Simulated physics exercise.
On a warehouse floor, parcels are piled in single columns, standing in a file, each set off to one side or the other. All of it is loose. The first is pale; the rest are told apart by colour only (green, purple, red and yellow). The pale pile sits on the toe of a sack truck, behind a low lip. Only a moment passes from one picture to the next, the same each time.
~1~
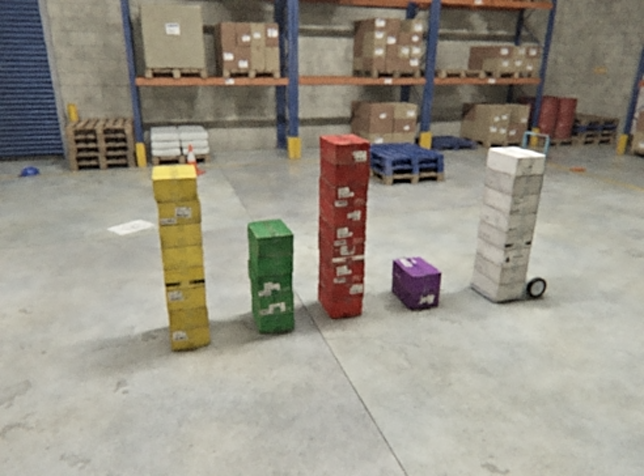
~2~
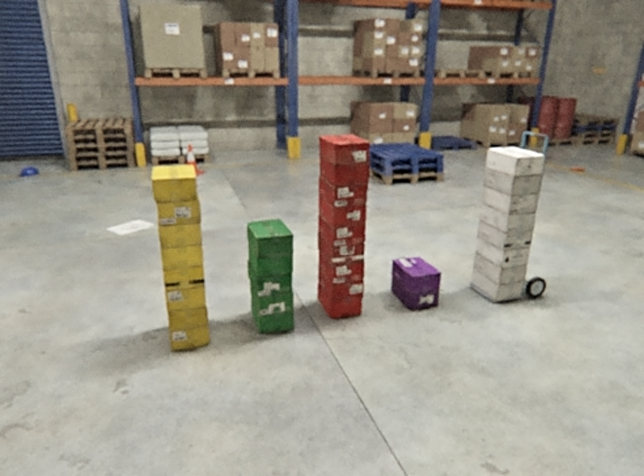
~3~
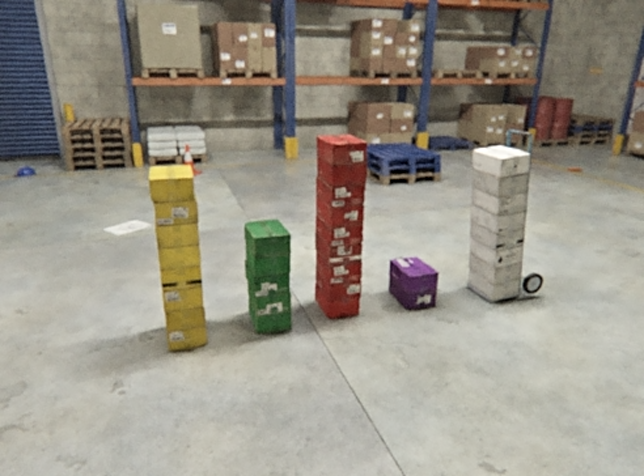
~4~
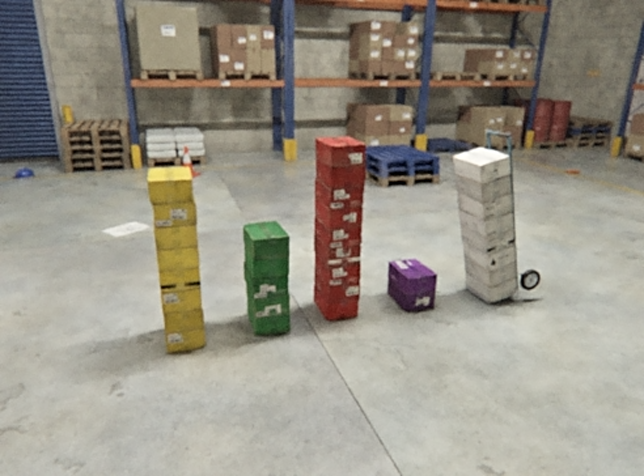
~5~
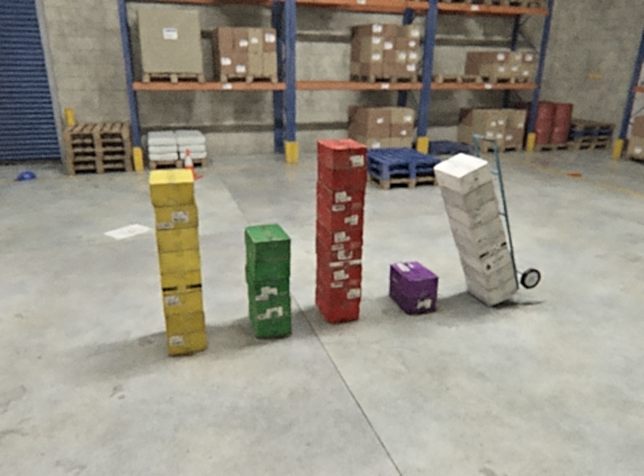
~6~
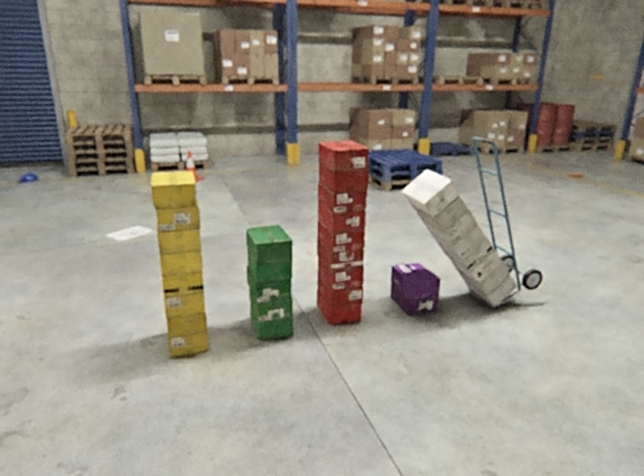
The tall white stack on the hand truck leaned left, slightly at first and then steeply, toward the small purple box, while the red, green and yellow stacks stayed still on the warehouse floor.
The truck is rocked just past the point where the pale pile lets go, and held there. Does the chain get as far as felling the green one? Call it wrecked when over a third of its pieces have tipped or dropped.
The green pile mostly stays up.
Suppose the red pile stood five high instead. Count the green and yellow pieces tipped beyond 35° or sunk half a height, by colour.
The counts are green 0, yellow 0.
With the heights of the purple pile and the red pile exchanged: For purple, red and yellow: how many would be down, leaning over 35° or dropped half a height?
By colour: Purple 8, red 0, yellow 0.
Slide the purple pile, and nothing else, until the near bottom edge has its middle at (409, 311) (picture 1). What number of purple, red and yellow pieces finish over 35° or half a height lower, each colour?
Pile by pile, purple 0, red 0, yellow 0.
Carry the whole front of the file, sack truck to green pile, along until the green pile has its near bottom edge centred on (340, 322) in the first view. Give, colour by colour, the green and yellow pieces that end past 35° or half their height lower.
Green 0, yellow 0.
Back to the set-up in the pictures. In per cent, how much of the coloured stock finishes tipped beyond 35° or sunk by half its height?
It is close to 0 per cent.
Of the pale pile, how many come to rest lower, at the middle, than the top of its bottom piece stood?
The count is 4.
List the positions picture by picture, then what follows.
In the first picture (each place is the centre of the face we see best), truck frame level; top green parcel (276, 246); top red parcel (353, 154); the others all in place.
The second picture shows truck frame level; top green parcel (276, 246).
The third picture shows truck frame rocked a little, top of the pale pile leaning a little; top green parcel (273, 246); the others all in place.
The fourth picture shows truck frame (511, 171) rocked a little, top of the pale pile leaning a little; top green parcel (272, 248); the others all in place.
The fifth picture shows truck frame (500, 174) rocked clearly, top of the pale pile leaning clearly; top green parcel (273, 251); the others all in place.
The sixth picture shows truck frame (500, 176) rocked clearly, top of the pale pile leaning well over; top green parcel (275, 252); top yellow parcel (175, 196); the others all in place.
Just after the last frame, 8 of the pale pile down; none of the 5 green parcels down (0 of 24 in all colours); top green parcel unmoved.
A moment on, 8 of the pale pile down; none of the 5 green parcels down (0 of 24 in all colours); top green parcel unmoved; top red parcel moved a little.
When it is over, 7 of the pale pile down; none of the 5 green parcels down (0 of 24 in all colours); top green parcel unmoved; top red parcel moved a little. In pixels of the last frame, middles, top green parcel near (269, 244), top red parcel near (340, 155).
